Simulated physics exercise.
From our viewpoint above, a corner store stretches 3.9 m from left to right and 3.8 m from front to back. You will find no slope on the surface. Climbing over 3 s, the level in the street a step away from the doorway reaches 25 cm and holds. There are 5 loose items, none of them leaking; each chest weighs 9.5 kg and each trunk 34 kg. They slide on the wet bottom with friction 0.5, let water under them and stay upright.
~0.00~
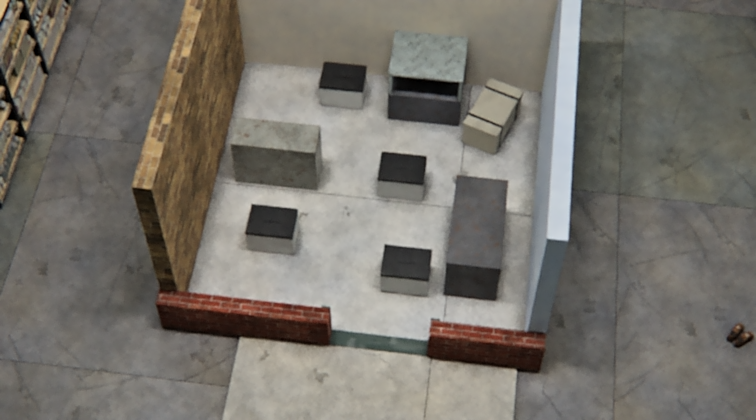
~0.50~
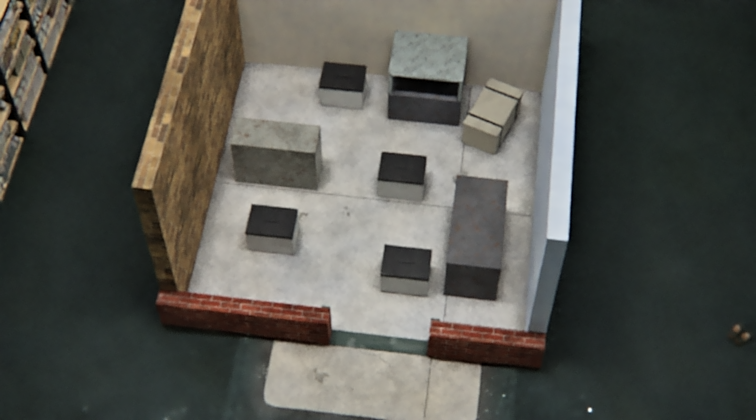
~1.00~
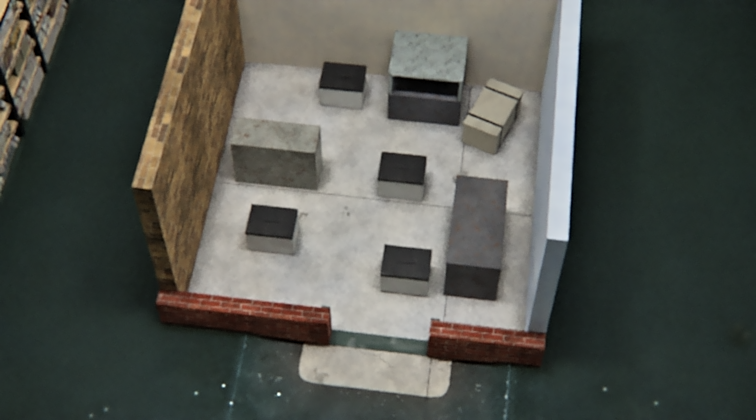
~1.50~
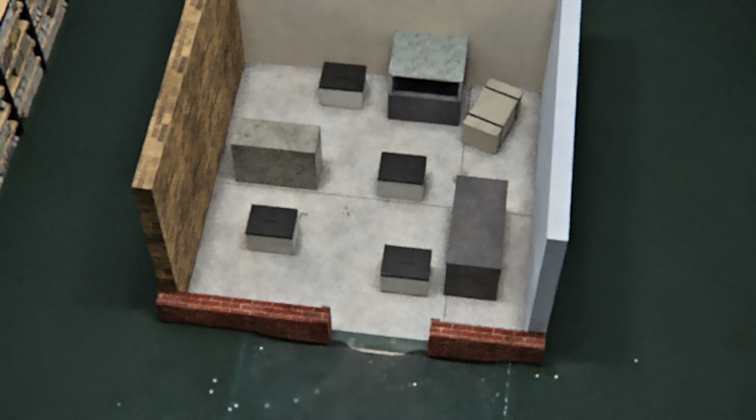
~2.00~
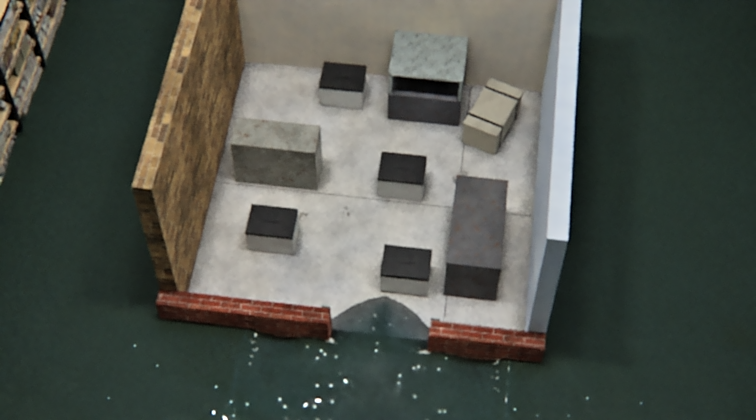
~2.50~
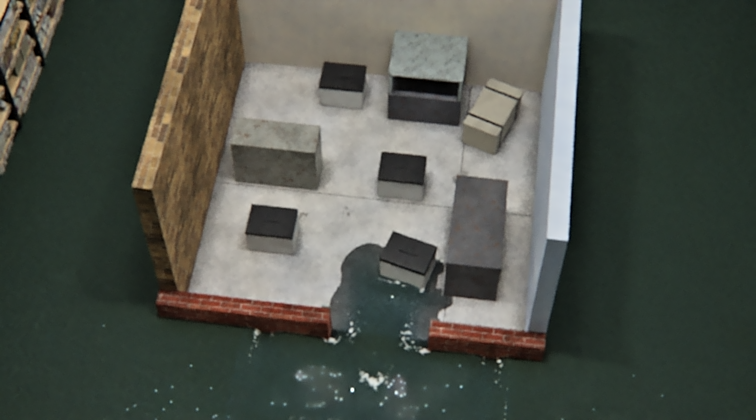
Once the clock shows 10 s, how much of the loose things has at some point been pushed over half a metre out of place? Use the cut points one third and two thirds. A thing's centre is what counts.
It falls at two thirds or above.
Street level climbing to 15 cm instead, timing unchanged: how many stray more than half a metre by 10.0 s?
The count would be 2.
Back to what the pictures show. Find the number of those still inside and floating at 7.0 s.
That would be 4 of them.
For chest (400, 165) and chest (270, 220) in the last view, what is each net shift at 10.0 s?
They sit 150 cm and 100 cm away, in the order given.
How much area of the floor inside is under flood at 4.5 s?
Roughly 8.5 m2.
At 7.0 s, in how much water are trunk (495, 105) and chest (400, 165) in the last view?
Roughly 7 and 12 cm.
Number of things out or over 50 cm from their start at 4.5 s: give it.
By that time the total stands at 2.
After 3.5 s 1 of 5 are over 50 cm from their spots; 0 afloat.
After 4.5 s 2 of 5 are over 50 cm from their spots; 1 afloat.
After 7.0 s 3 of 5 are over 50 cm from their spots; 4 afloat.
After 10.0 s 4 of 5 are over 50 cm from their spots, and 4 have been at some point; 5 afloat.
